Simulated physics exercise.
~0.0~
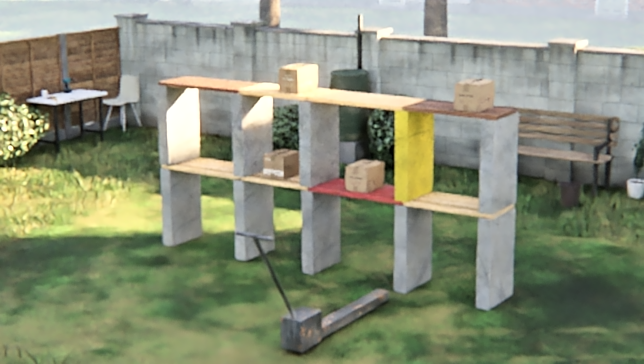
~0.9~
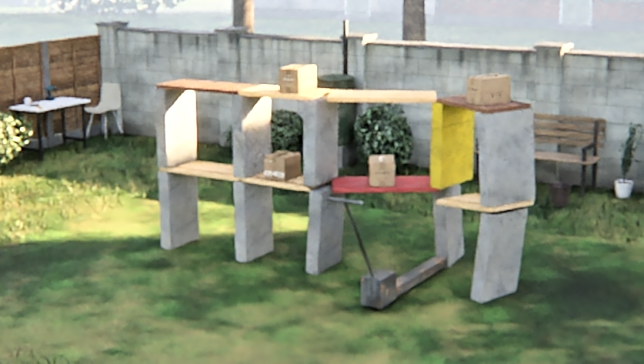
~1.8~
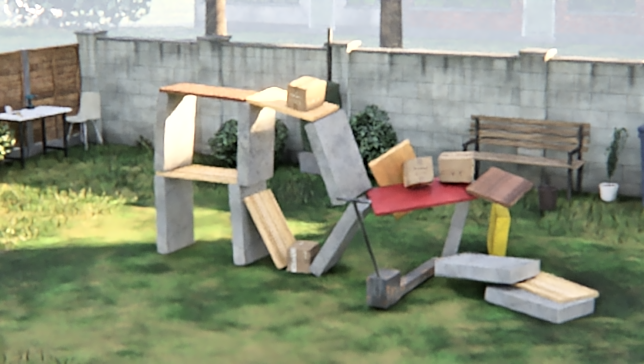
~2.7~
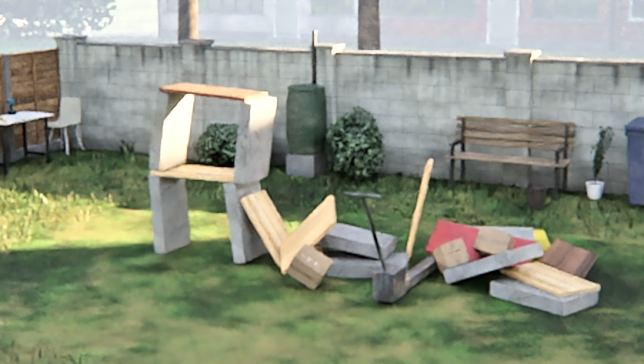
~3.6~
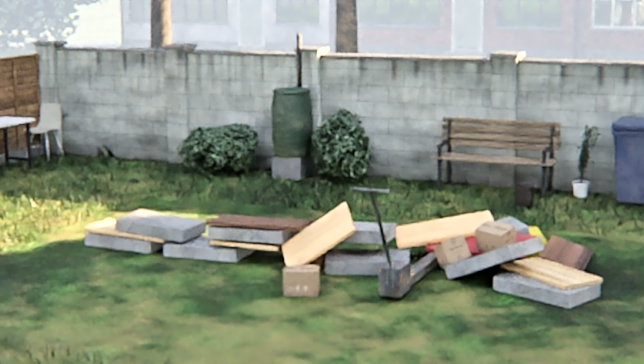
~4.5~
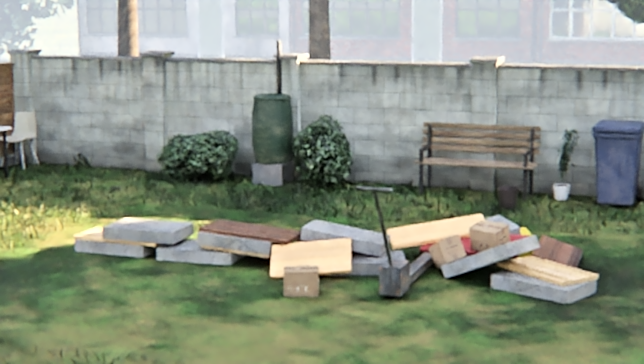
At first, a two-tier structure of boards resting on upright gray blocks stands on a lawn, with small cartons on its shelves and a narrow jack at its base. The jack pushes in toward the right, and the red board and yellow upright shift and lean. The right side then gives way, its blocks and boards dropping into a heap while the middle tilts. The middle collapses next, leaving only the left end standing. Finally that end falls too, and everything lies in a low, unbroken spread of blocks, boards and cartons across the grass.
